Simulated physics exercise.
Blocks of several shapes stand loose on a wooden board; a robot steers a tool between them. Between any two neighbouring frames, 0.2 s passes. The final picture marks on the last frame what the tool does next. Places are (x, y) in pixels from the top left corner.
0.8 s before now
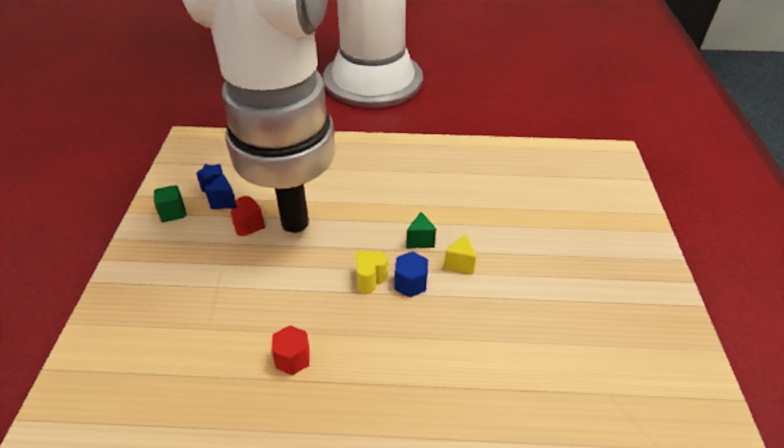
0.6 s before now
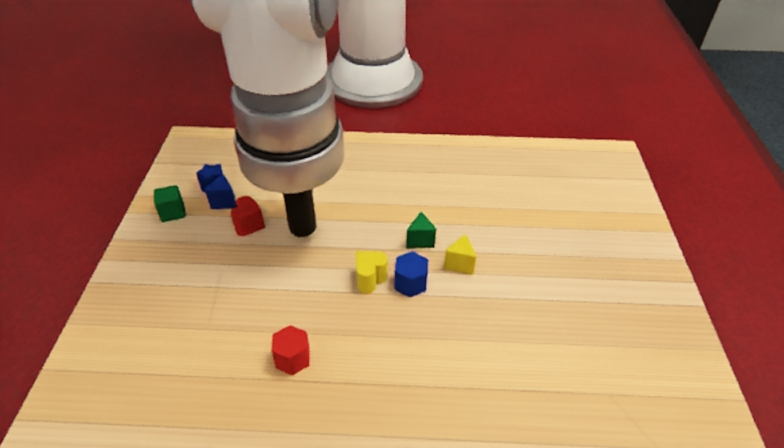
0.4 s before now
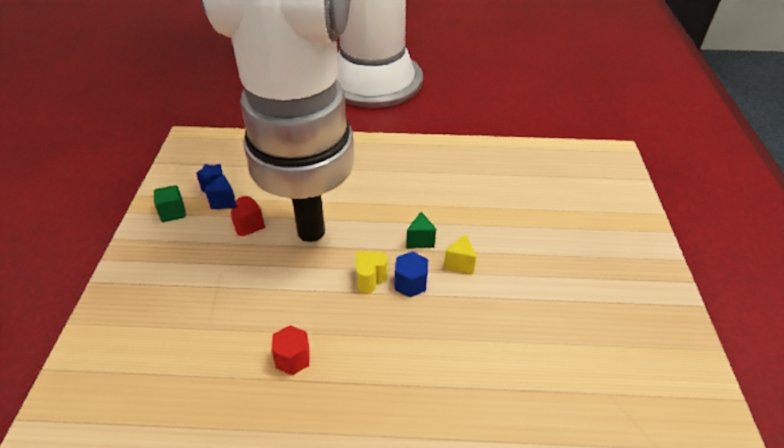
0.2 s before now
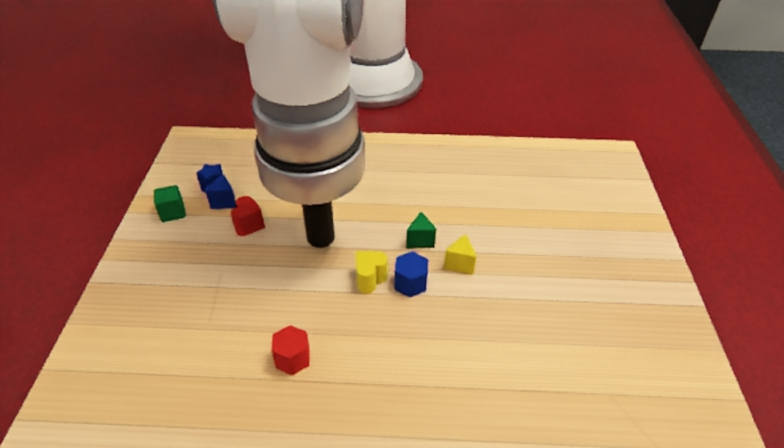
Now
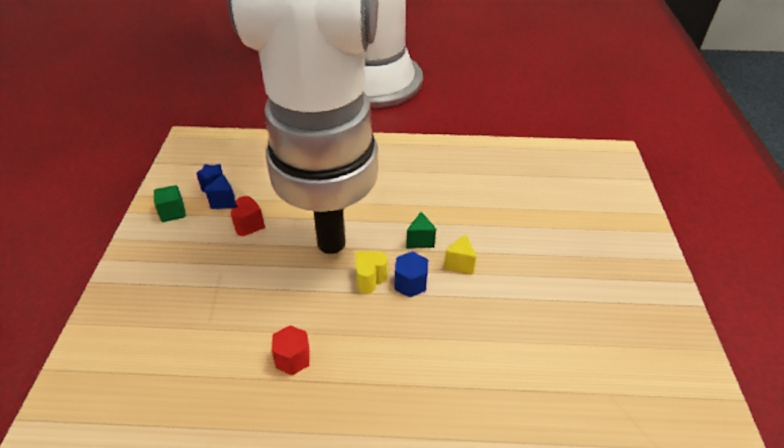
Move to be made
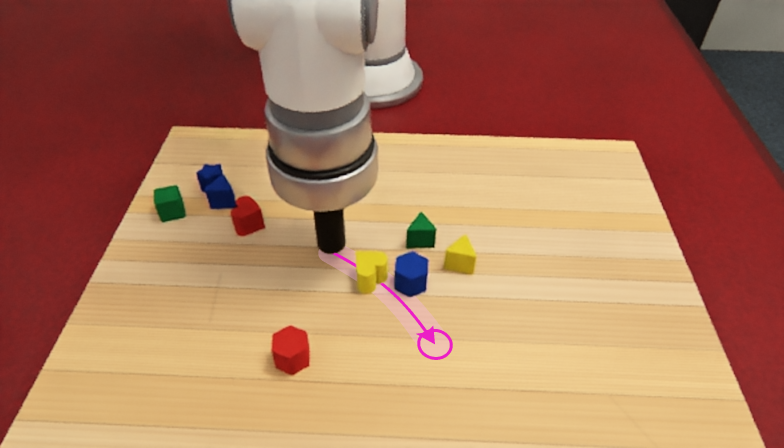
A robot arm moves its black tool slowly right and nearer across a board of still blocks.
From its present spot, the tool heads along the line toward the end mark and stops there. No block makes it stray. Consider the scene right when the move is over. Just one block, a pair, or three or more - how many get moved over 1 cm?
That's two.
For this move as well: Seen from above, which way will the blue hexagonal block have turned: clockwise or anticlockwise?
Direction: Anticlockwise.
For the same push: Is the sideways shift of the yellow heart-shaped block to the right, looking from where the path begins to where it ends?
Yes, I think so.
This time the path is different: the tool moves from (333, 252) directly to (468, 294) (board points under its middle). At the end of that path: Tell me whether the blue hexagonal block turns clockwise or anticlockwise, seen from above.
From overhead, the rotation is clockwise.
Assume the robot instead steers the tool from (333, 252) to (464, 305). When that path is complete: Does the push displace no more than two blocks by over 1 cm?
The answer is yes.
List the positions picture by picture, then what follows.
The first picture shows lower end of the tool at (295, 223), tops of blocks, yellow heart-shaped block at (370, 261), blue hexagonal block at (412, 265), green three-sided block at (422, 223).
The second picture shows tool at (303, 228), blocks as before.
The third picture shows tool at (311, 232), blocks as before.
The fourth picture shows tool at (321, 238), blocks as before.
The fifth picture shows tool at (332, 244), yellow heart-shaped block at (370, 261), blue hexagonal block at (412, 265), green three-sided block at (422, 223).
The drawn path runs from (333, 252) through (371, 275) and (405, 305) to (435, 344).
The first path, step by step. One third of the way, tool at (371, 267); yellow heart-shaped block at (391, 279); blue hexagonal block at (424, 268), turned 30° anticlockwise.
Two thirds of the way, tool at (405, 297); yellow heart-shaped block at (413, 314), turned 60° clockwise; blue hexagonal block at (428, 269), turned 40° anticlockwise.
At the end, tool at (436, 336); yellow heart-shaped block at (419, 349), turned 140° clockwise; blue hexagonal block at (428, 269), turned 40° anticlockwise; green three-sided block not moved.
